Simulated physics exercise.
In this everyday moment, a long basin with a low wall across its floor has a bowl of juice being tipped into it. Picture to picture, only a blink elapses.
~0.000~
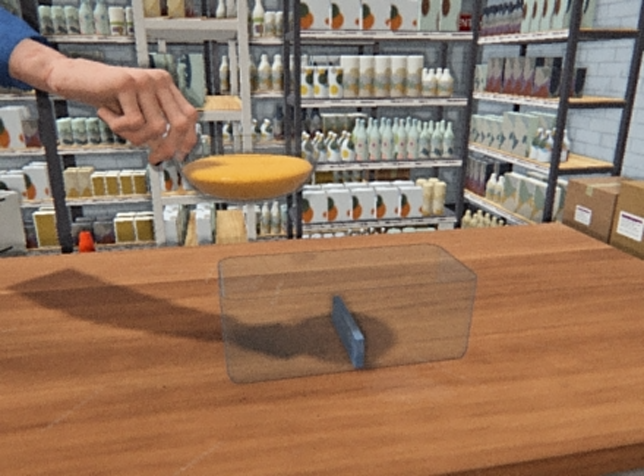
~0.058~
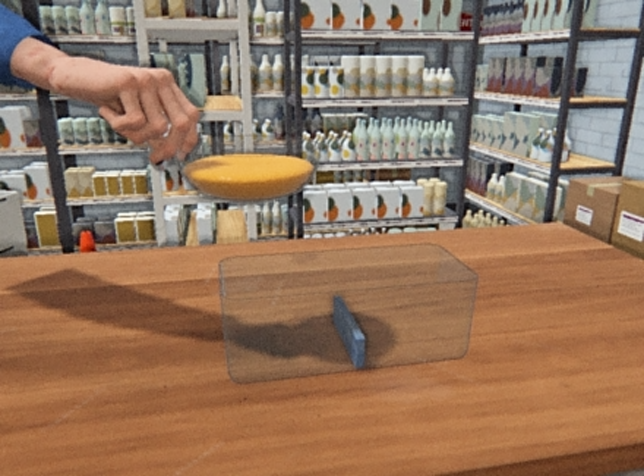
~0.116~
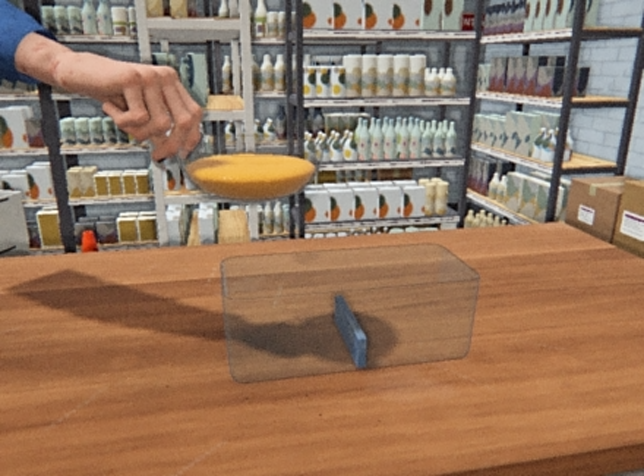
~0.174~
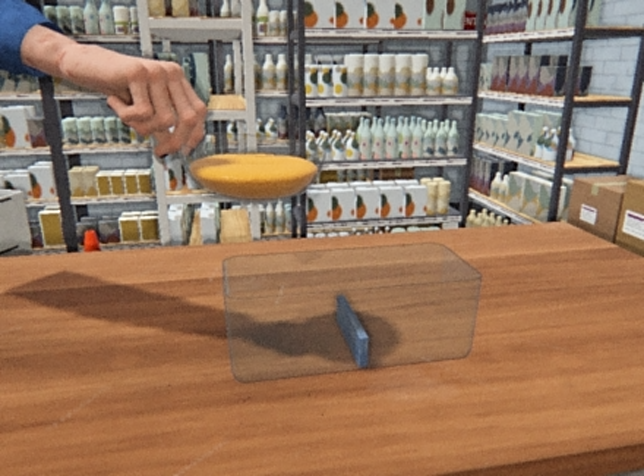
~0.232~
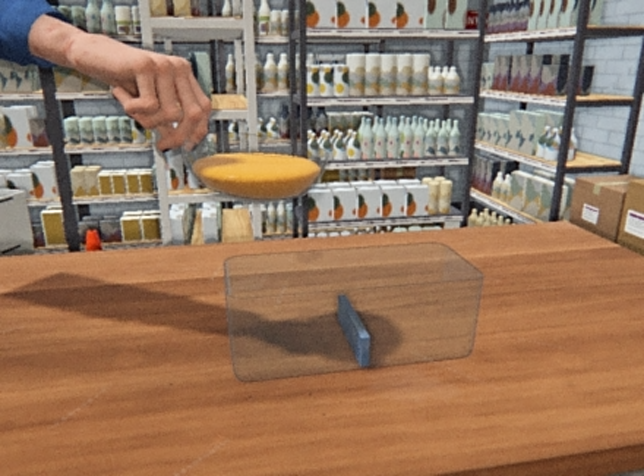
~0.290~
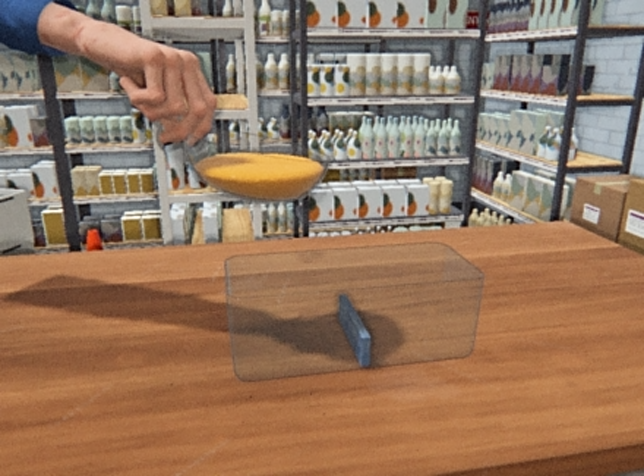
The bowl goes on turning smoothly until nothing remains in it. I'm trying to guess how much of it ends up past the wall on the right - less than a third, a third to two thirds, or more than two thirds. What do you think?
Middle of three bands.
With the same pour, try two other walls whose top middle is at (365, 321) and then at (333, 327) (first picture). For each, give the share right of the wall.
First try around 30 percent; second try around 70 percent.
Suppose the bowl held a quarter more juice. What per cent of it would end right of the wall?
65 per cent or so.
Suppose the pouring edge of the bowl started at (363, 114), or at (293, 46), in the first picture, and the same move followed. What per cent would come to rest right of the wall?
Estimate: 90 per cent, then 50 per cent.
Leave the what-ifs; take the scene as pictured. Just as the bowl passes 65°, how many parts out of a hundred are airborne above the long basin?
Around 35 %.
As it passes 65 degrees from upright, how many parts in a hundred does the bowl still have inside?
I'd put it at some 40 in a hundred.
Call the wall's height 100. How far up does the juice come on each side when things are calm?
Near 20 in a hundred to the left, 40 to the right.
A moment on, the bowl is tipped part way and 39 per cent is still to pour, 4 is left of the wall and 24 right of it.
Next, the bowl is tipped right over and 0 per cent is still to pour, 38 is left of the wall and 59 right of it.
Then the bowl is tipped right over and 0 per cent is still to pour, 40 is left of the wall and 59 right of it.
Later the bowl is tipped right over and 0 per cent is still to pour, 40 is left of the wall and 59 right of it.
Finally, 40 per cent lies left of the wall, 59 right of it and 1 outside.
